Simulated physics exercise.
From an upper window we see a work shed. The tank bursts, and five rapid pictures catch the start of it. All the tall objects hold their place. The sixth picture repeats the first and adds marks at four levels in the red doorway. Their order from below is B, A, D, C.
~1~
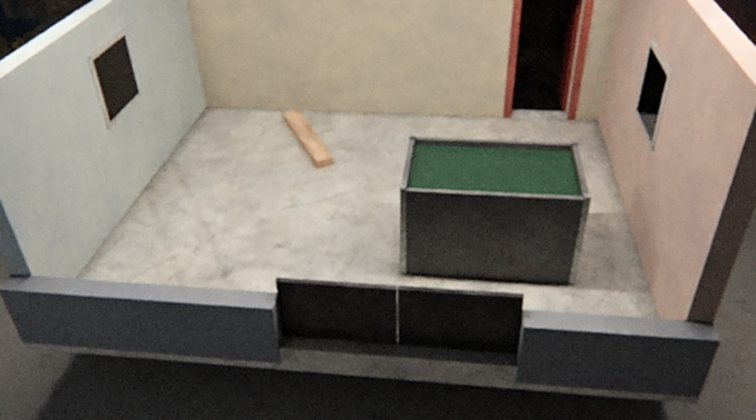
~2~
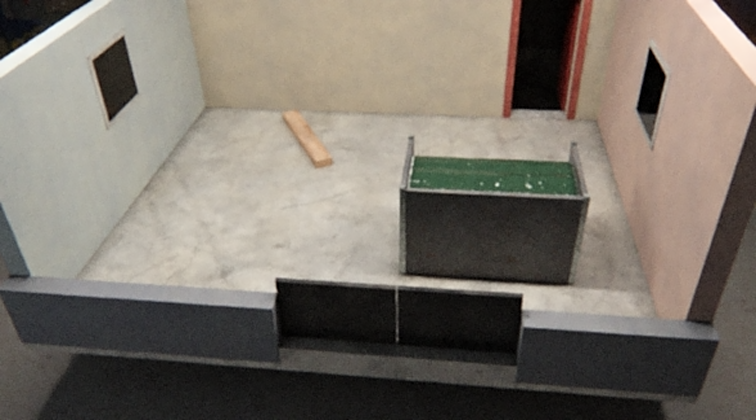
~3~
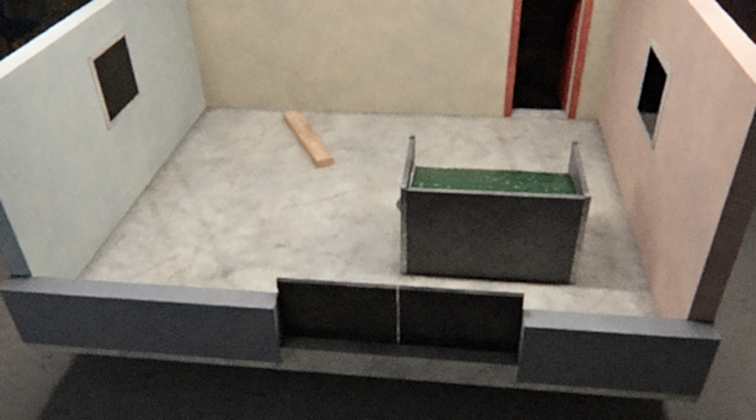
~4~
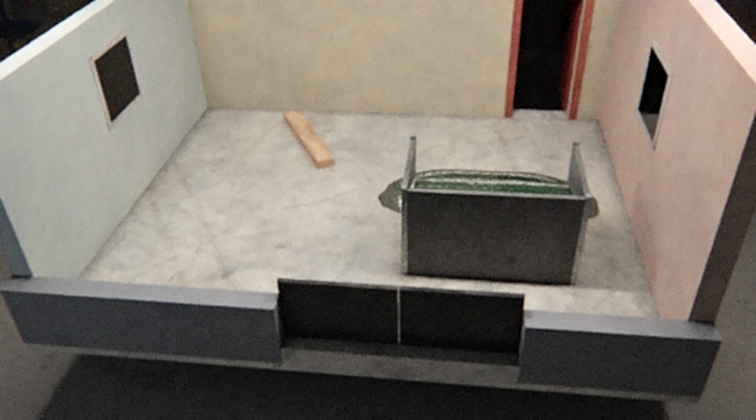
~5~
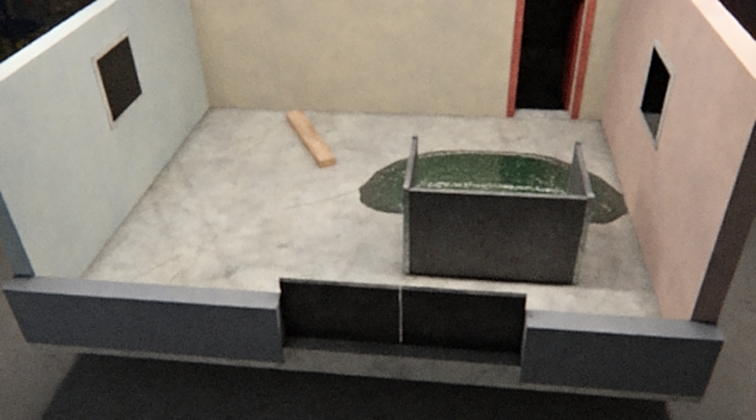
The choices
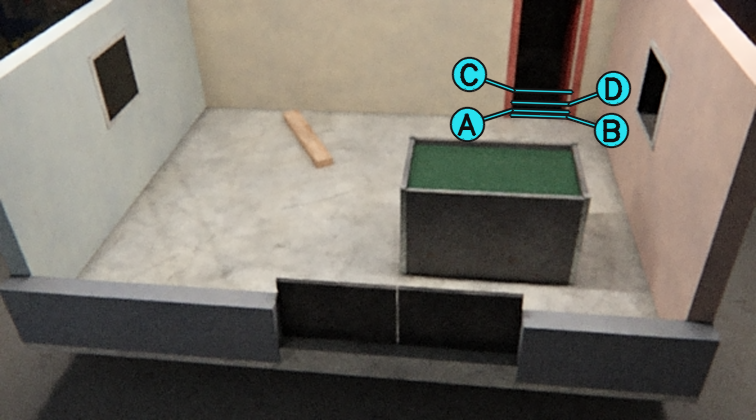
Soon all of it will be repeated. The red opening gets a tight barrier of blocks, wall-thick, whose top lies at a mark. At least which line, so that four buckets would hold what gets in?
I would pick mark C.
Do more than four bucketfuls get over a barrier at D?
Yes, that goes wrong.
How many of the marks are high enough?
One.
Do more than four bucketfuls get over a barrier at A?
Yes, that goes wrong.
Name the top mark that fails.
D.
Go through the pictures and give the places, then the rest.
Water in the tank at rest, its middle at (492, 172); foot of the red doorway at (539, 118); shut gate at (398, 297).
Water covers 2 % of the ground, its front hidden from here.
Water covers 4 % of the ground, its front hidden from here.
Water covers 9 % of the ground and shows as far out as (394, 190).
Water covers 15 % of the ground and shows as far out as (513, 154).
On the marked copy, A at (539, 111); B at (539, 116); C at (542, 91); D at (540, 103); from the bottom up B, A, D, C.
For mark A, dozens of bucketfuls pour in.
For mark B, dozens of bucketfuls pour in.
For mark C, a bucket or two gets in.
For mark D, about 12 bucketfuls get in.
